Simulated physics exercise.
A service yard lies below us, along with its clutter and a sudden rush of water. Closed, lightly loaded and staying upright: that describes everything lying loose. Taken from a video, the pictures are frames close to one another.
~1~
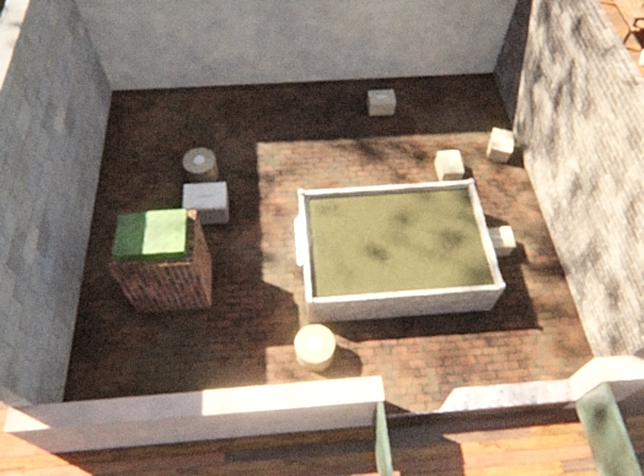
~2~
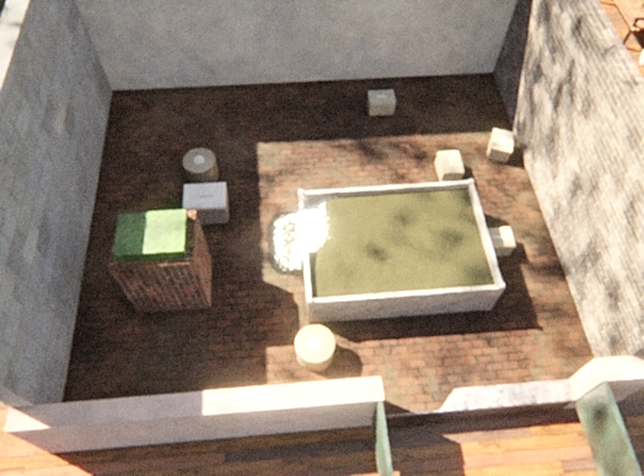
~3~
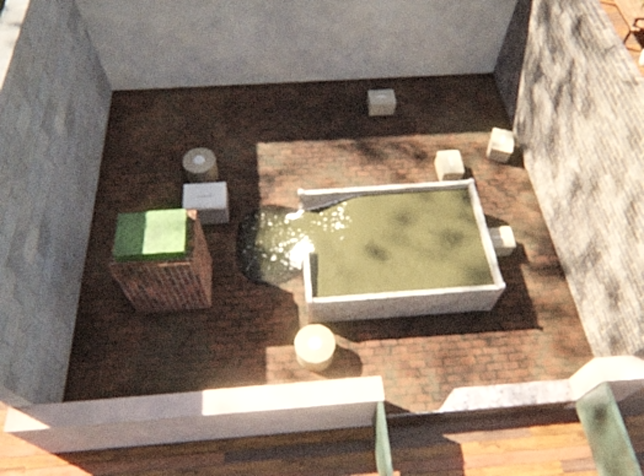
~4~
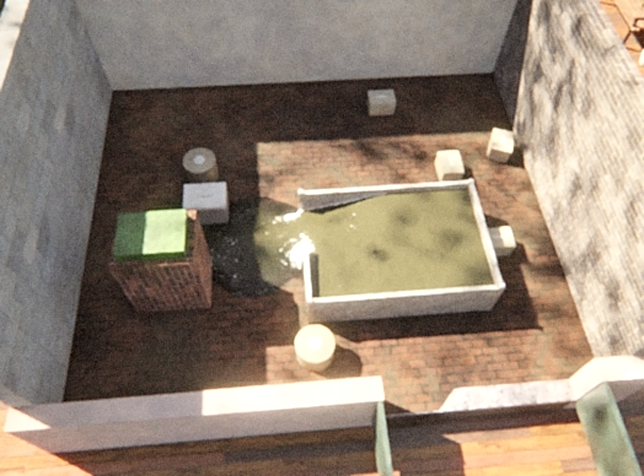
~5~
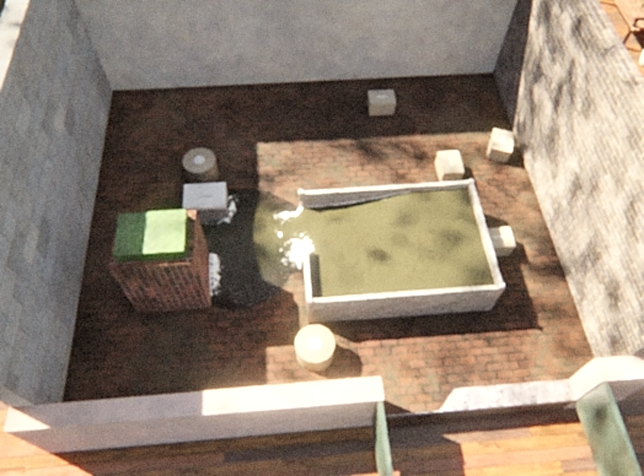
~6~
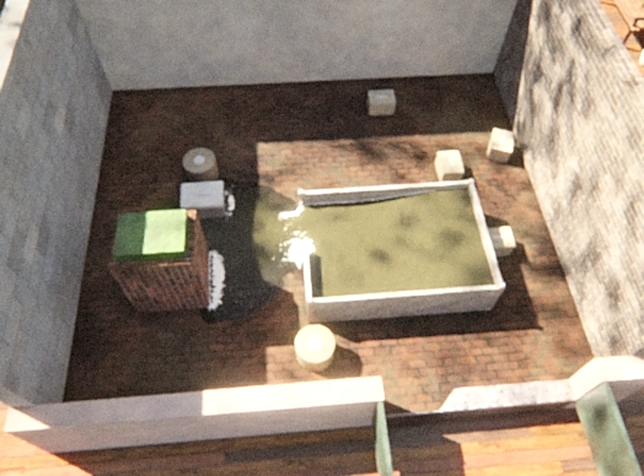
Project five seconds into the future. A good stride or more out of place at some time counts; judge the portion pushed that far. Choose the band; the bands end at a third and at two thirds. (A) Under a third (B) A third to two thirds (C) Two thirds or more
Under a third.
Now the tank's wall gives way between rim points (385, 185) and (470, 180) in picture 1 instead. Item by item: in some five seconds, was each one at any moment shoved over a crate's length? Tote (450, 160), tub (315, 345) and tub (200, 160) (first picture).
In turn: Swept aside, no, no.
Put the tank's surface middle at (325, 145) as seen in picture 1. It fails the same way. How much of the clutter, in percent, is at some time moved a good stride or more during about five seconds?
Roughly 10 in a hundred.
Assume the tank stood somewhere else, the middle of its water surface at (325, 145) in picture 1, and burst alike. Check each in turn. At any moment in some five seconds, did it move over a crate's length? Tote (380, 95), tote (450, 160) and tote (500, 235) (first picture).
Item one not displaced far, item two not displaced far, item three not displaced far.
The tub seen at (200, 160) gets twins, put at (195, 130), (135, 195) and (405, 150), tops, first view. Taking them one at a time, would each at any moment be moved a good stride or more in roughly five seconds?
Stays put, displaced, stays put.
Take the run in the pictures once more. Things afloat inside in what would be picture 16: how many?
Result - 1.
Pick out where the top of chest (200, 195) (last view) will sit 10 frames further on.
Somewhere near (111, 153).
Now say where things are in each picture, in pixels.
The first frame shows a chest at (204, 195) rests on the ground; a tote at (498, 237) rests on the ground; 0 of 7 have shifted.
The second frame shows a chest at (204, 195) rests on the ground; a tote at (498, 237) rests on the ground; 0 of 7 have shifted.
The third frame shows a chest at (204, 195) rests on the ground; a tote at (498, 237), on the bottom; 0 of 7 have shifted.
The fourth frame shows a chest at (204, 195), on the bottom; a tote at (498, 237) rests on the ground; 0 of 7 have shifted.
The fifth frame shows a chest at (204, 195) rests on the ground; a tote at (498, 237), on the bottom; 0 of 7 have shifted.
The sixth frame shows a chest at (202, 194) rests on the ground, close to its start; a tote at (498, 237) rests on the ground; 0 of 7 have shifted.
A moment on, 0 of 7 are well off their spots; 0 afloat.
Next, 1 of 7 are well off their spots; 1 afloat.
Later, 1 of 7 are well off their spots; 1 afloat.
In the end, 1 of 7 are well off their spots, and 1 have been at some point; 1 afloat.
